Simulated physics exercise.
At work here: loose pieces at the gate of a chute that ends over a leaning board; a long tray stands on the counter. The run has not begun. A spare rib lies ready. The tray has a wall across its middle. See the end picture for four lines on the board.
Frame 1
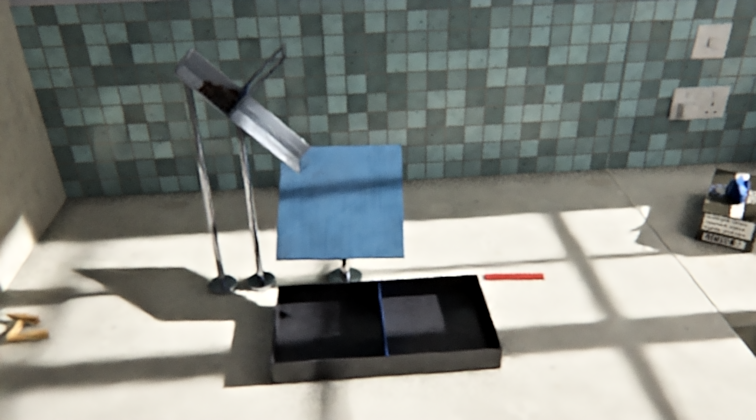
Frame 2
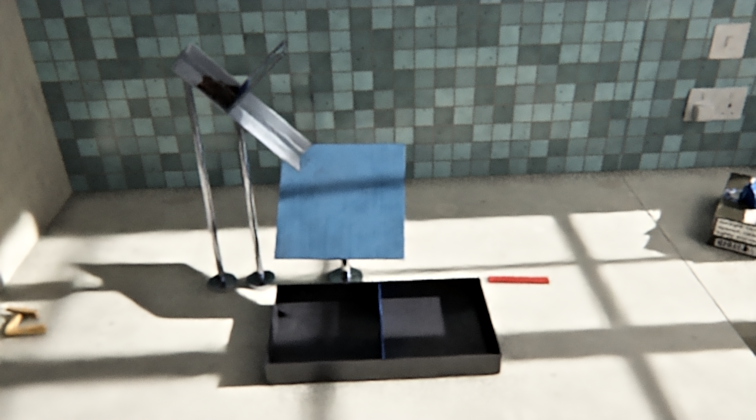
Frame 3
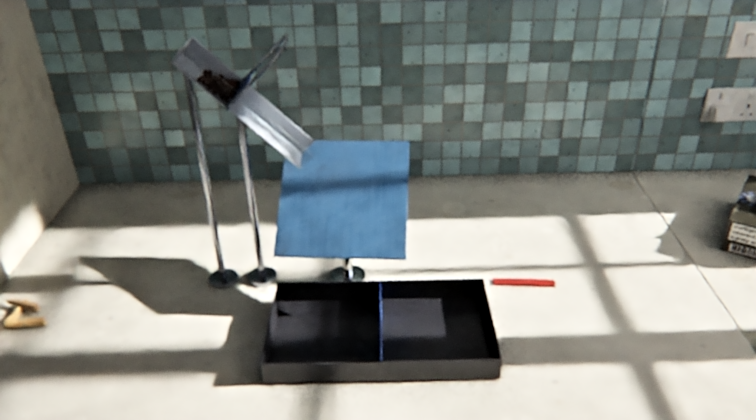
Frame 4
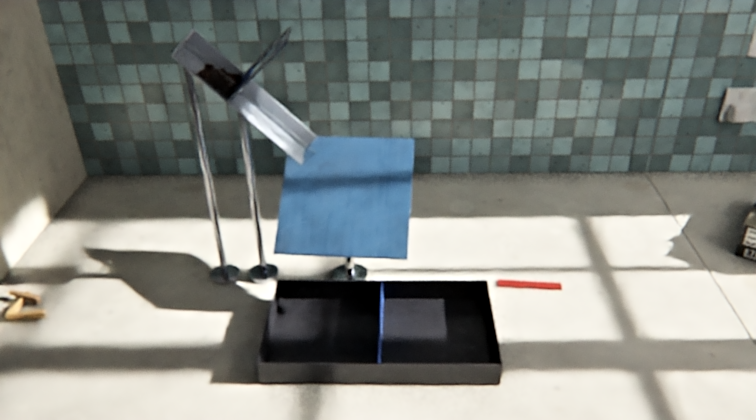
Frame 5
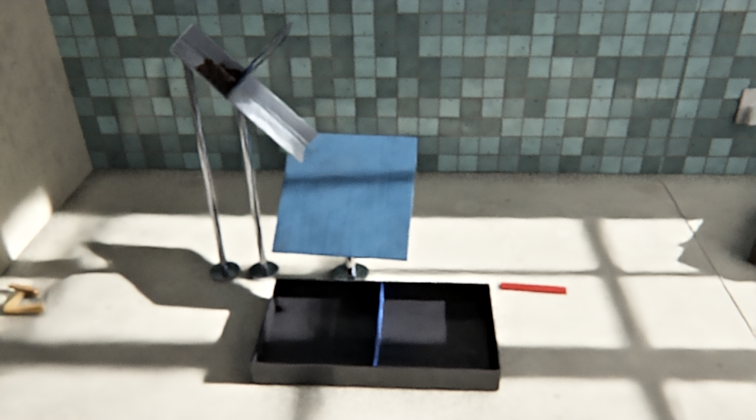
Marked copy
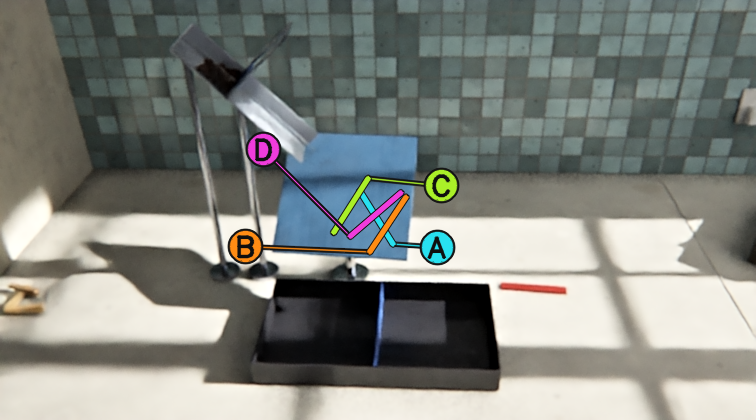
The video shows a metal chute holding dark pieces above a tilted blue board, with a divided black tray and a red strip on a counter. The view shifts slightly while the objects themselves stay still.
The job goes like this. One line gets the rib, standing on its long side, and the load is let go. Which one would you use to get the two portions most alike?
It is A.
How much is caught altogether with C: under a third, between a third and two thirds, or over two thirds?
Over two thirds.
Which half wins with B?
Left.
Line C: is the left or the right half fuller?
More lands on the left.
On the marked copy, line A from (359, 190) to (393, 244); line B from (406, 197) to (369, 251); line C from (368, 178) to (333, 232); line D from (400, 192) to (350, 236).
If A is chosen, of what is caught, about half in the left half, about half in the right.
If B is chosen, of what is caught, nearly all in the left half, a small part in the right.
If C is chosen, of what is caught, nearly all in the left half, a stray few in the right.
If D is chosen, of what is caught, nearly all in the left half, a stray few in the right.
